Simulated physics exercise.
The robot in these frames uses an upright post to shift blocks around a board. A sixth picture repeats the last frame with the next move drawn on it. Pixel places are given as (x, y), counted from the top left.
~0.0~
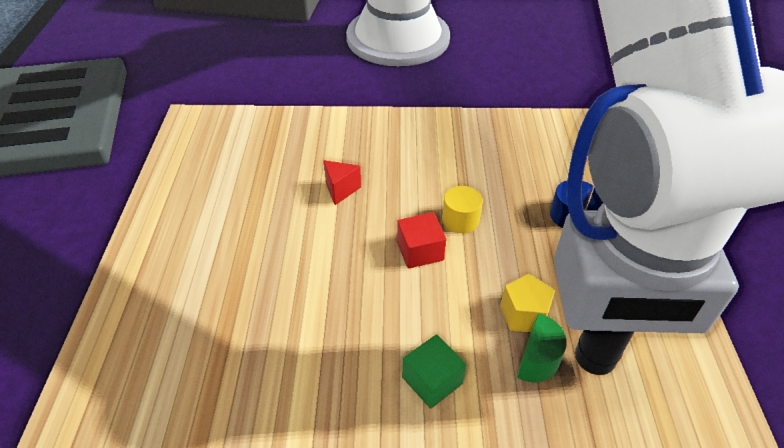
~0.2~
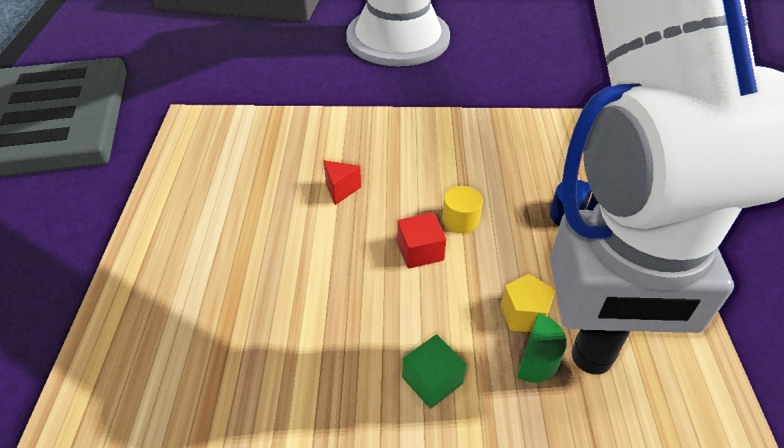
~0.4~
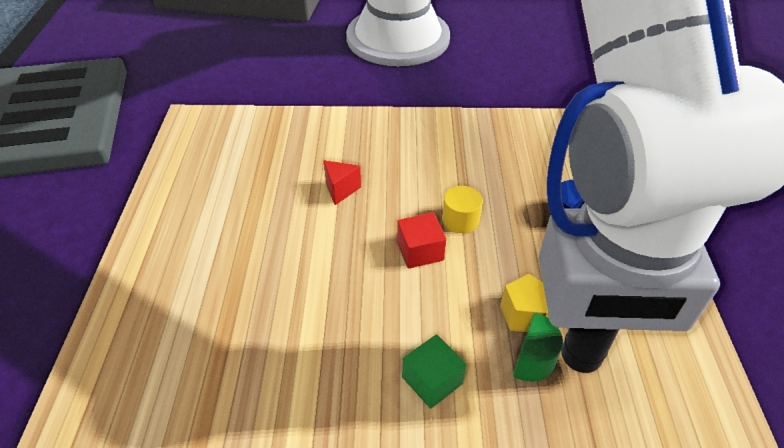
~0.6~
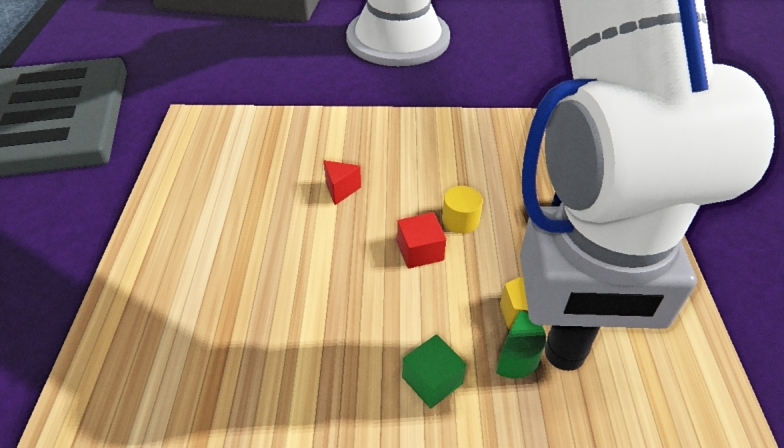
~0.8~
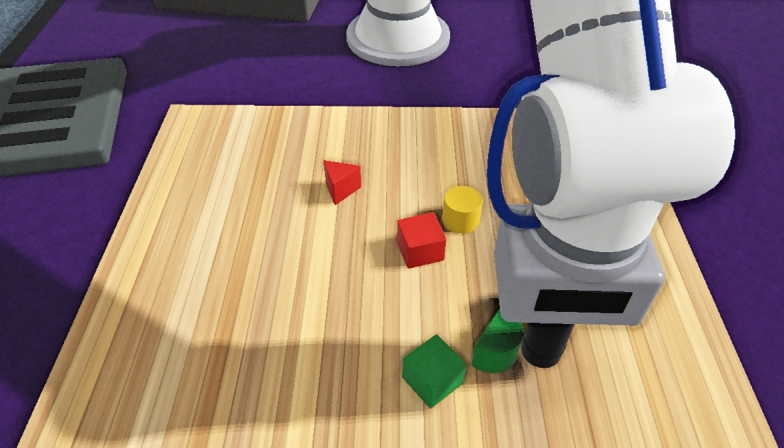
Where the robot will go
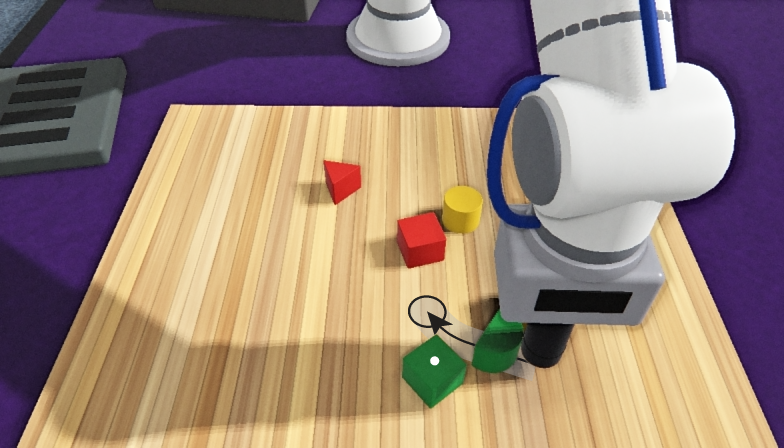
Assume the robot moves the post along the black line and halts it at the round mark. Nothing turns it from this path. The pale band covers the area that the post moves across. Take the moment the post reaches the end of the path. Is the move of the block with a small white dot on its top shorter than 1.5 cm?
Yes.
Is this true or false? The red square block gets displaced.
False.
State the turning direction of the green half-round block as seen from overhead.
Anticlockwise, looking down.
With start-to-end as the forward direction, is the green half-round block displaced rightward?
No
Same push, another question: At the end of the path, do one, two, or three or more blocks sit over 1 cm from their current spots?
Once the path ends, one block will have shifted.
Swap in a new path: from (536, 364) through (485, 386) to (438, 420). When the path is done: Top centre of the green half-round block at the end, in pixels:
The middle of its top is at (469, 332).
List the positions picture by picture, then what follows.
Post tip at (595, 358); block tops, red square block at (422, 229); green square block at (435, 361); green half-round block at (546, 340), in the first picture.
Post at (591, 358); blocks unchanged, in the second picture.
Post at (581, 356); green half-round block at (542, 339), in the third picture.
Post at (564, 354); green half-round block at (525, 337), in the fourth picture.
Post at (541, 352); red square block at (422, 229); green square block at (435, 361); green half-round block at (502, 332), in the fifth picture.
Path on the board, from (536, 364) by way of (494, 351) and (455, 337) to (427, 311); the dot is on the green square block.
What follows on the original path. One third of the way, post at (497, 338); green half-round block at (459, 319).
Two thirds of the way, post at (457, 324); green half-round block at (420, 305).
At the end, post at (428, 298); red square block in place; green square block in place; green half-round block at (391, 293), turned 45° anticlockwise.
